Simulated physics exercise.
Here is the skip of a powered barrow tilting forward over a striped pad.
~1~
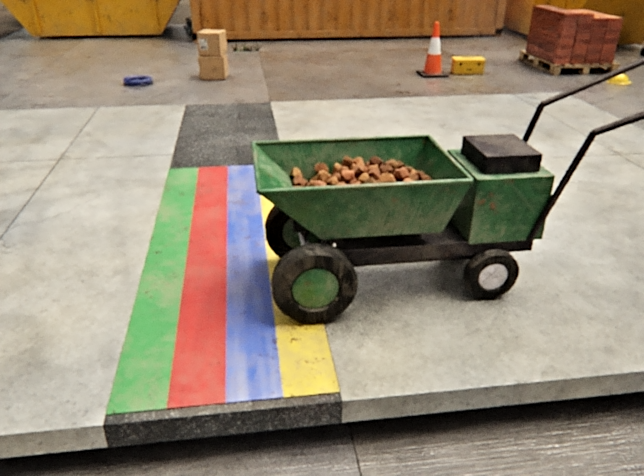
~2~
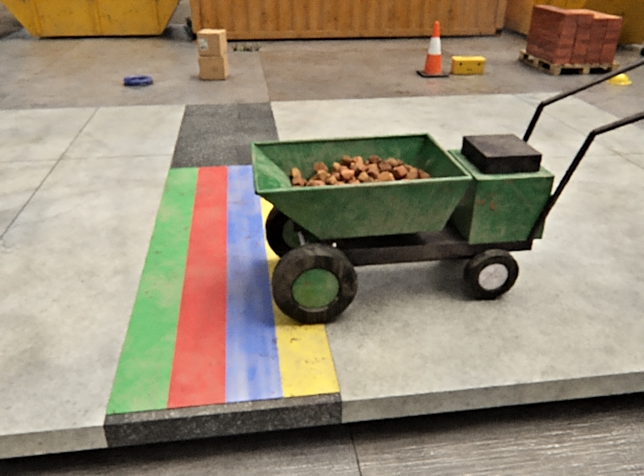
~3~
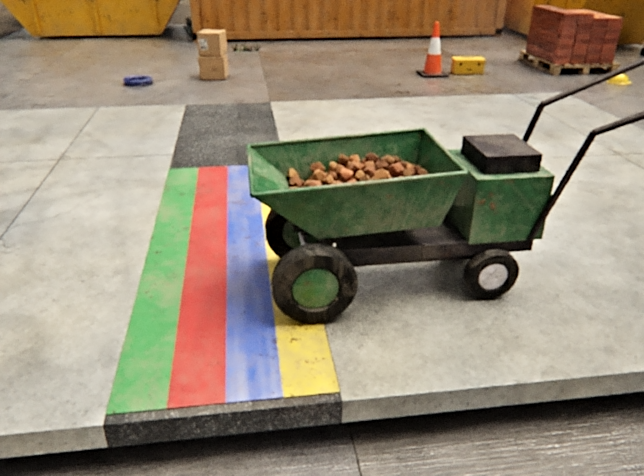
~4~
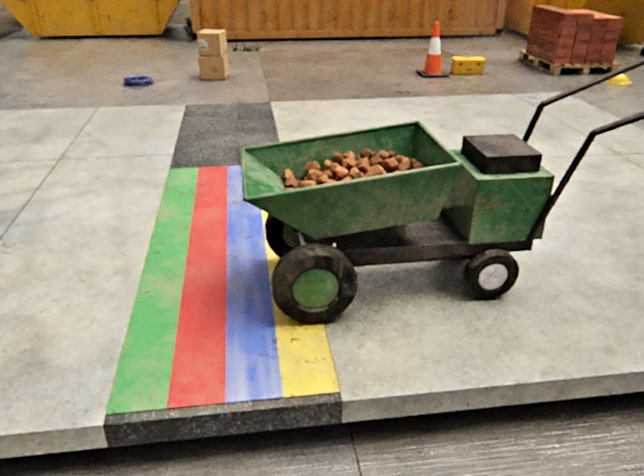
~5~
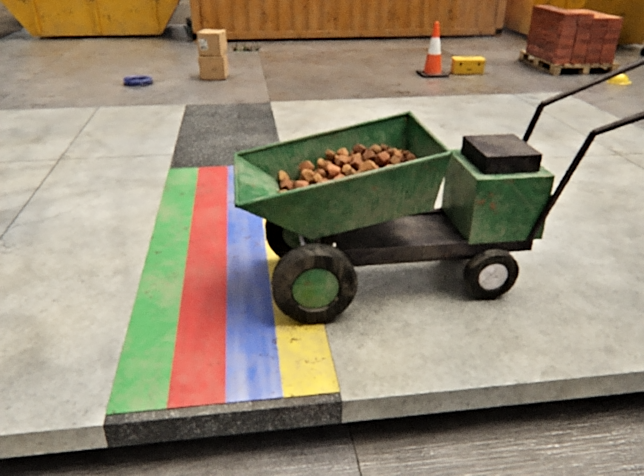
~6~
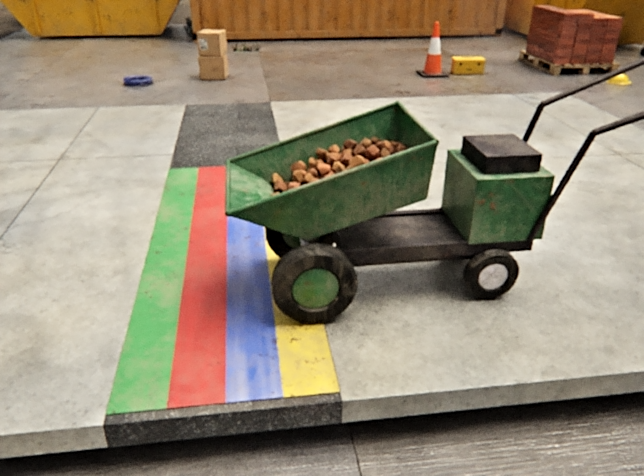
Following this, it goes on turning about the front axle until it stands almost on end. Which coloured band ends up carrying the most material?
The green band.
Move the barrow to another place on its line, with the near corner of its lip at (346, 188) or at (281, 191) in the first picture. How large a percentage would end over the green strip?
Result: 10 in a hundred, then 30 in a hundred.
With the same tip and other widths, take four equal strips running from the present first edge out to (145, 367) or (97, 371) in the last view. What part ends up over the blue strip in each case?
The first gives 0 %, the second 0 %.
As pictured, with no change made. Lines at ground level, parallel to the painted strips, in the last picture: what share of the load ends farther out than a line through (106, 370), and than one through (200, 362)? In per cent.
Roughly 20 per cent, then roughly 70 per cent.
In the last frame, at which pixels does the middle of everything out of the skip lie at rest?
Once it all stops, the middle lies near (149, 294).
Shortly afterwards, skip tipped steeply; the whole lot in the skip.
Next, skip tipped right over; near two thirds in the skip; a little over the red strip; near a quarter over the green strip; only a few off the paint.
Some moments later, skip tipped right over; near a quarter in the skip; a little over the red strip; near half over the green strip; near a quarter off the paint.
In the end, skip tipped right over; near a quarter in the skip; none at all over the yellow strip; none at all over the blue strip; a little over the red strip; near half over the green strip; near a quarter off the paint.
